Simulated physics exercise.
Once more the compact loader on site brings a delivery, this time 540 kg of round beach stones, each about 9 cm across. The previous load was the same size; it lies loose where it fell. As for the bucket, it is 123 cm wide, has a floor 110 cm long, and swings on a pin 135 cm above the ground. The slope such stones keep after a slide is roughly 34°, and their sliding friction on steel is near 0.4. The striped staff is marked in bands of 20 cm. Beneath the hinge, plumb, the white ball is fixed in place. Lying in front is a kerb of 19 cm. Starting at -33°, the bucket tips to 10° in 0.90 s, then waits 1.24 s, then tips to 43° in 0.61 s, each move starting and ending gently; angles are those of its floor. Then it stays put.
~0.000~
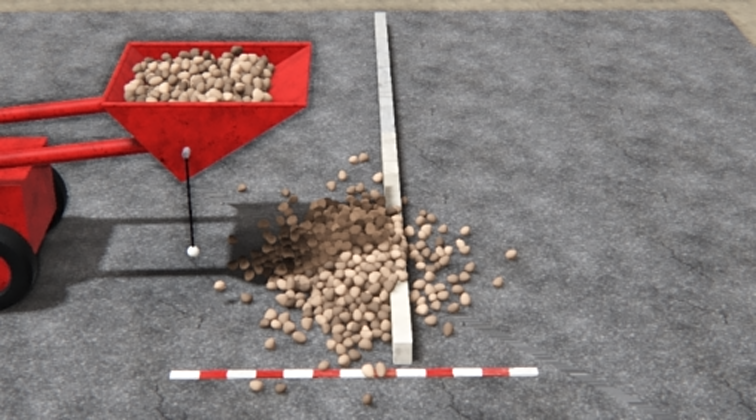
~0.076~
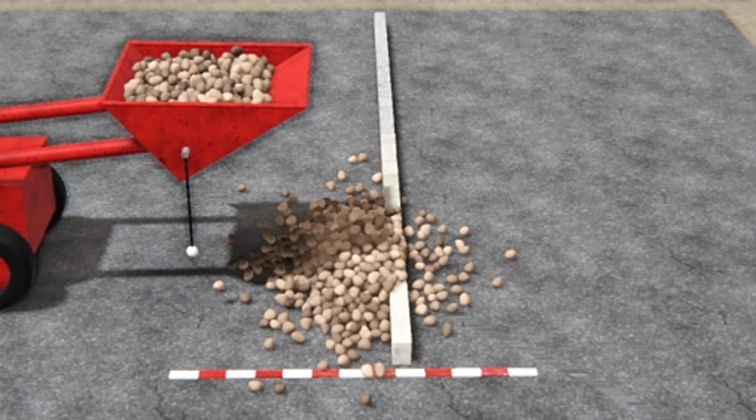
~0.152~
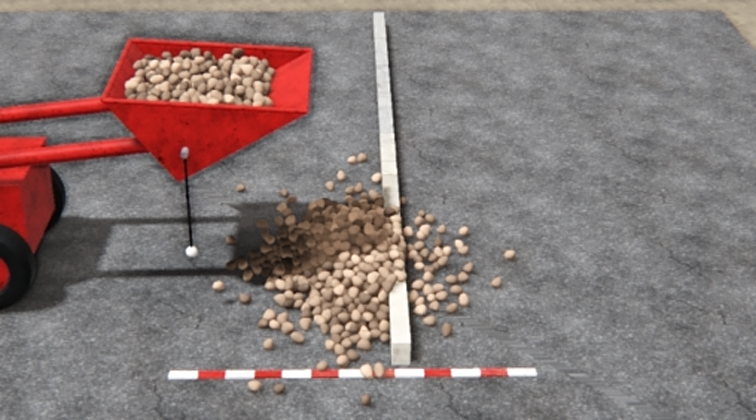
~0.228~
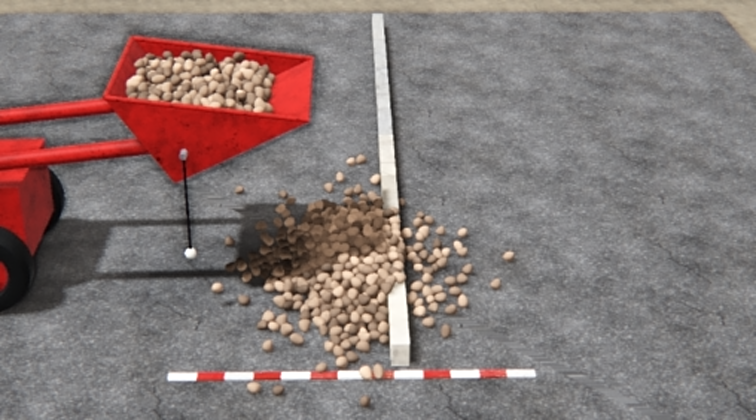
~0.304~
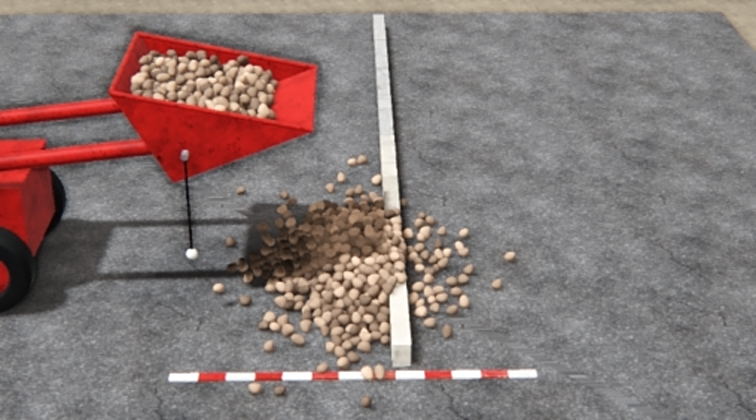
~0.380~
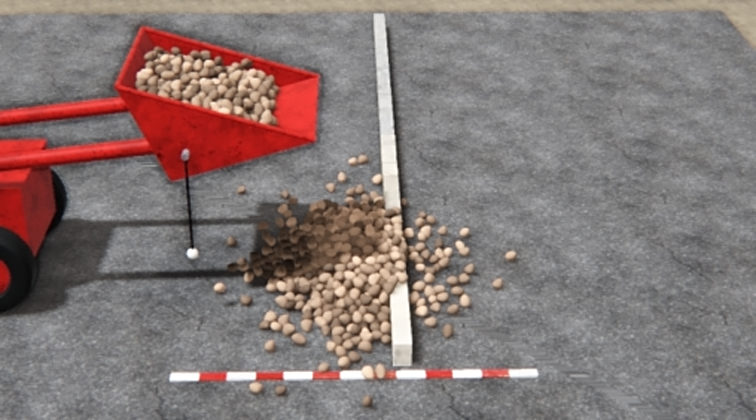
Red loader bucket full of round stones slowly tilting down to the right above a loose stone pile straddling a pale kerb.
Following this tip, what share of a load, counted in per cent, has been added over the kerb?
8 per cent, roughly.
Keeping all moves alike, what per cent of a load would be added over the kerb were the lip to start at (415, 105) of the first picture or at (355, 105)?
I'd guess close to 95 per cent first and close to 40 per cent second.
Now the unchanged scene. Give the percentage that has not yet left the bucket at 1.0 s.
Around 100 per cent of the load is still inside.
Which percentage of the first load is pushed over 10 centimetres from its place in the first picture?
Close to 20 per cent.
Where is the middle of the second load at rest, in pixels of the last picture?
(318, 250).
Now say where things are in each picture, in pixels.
The first picture shows lip at (306, 105), floor tilted -33°, highest stones at (201, 60). The earlier load is highest near (374, 240), 31 cm above ground level, 92 % on this side of the kerb, 8 % over the kerb.
The second picture shows lip at (306, 107), floor tilted -32°, highest stones at (201, 60); the stones move at 0.1 m/s on average.
In the third picture, the bucket is at -30°, its lip at (307, 112); the top of the load is at (182, 62); the stones move at 0.2 m/s on average.
In the fourth picture, the bucket is at -26°, its lip at (309, 120); the top of the load is at (171, 64); the stones move at 0.3 m/s on average.
The fifth picture shows lip at (313, 130), floor tilted -22°, highest stones at (165, 63); the stones move at 0.3 m/s on average.
In the sixth picture, the bucket is at -16°, its lip at (315, 140); the top of the load is at (158, 62); the stones move at 0.4 m/s on average.
After 0.7 s the floor is at 4°; in per cent of one load, 100 in the bucket, 92 on this side of the kerb, 8 over the kerb; the foremost stones are at (475, 265).
After 1.0 s the floor is at 10°; in per cent of one load, 100 in the bucket, 92 on this side of the kerb, 8 over the kerb; the foremost stones are at (475, 265).
After 3.2 s the floor is at 43°; in per cent of one load, 2 in the bucket, 182 on this side of the kerb, 15 over the kerb; the foremost stones are at (479, 252).
After 6.0 s the floor is at 43°; in per cent of one load, 0 in the bucket, 184 on this side of the kerb, 16 over the kerb; the foremost stones are at (479, 252). Net gain over the kerb, 8.
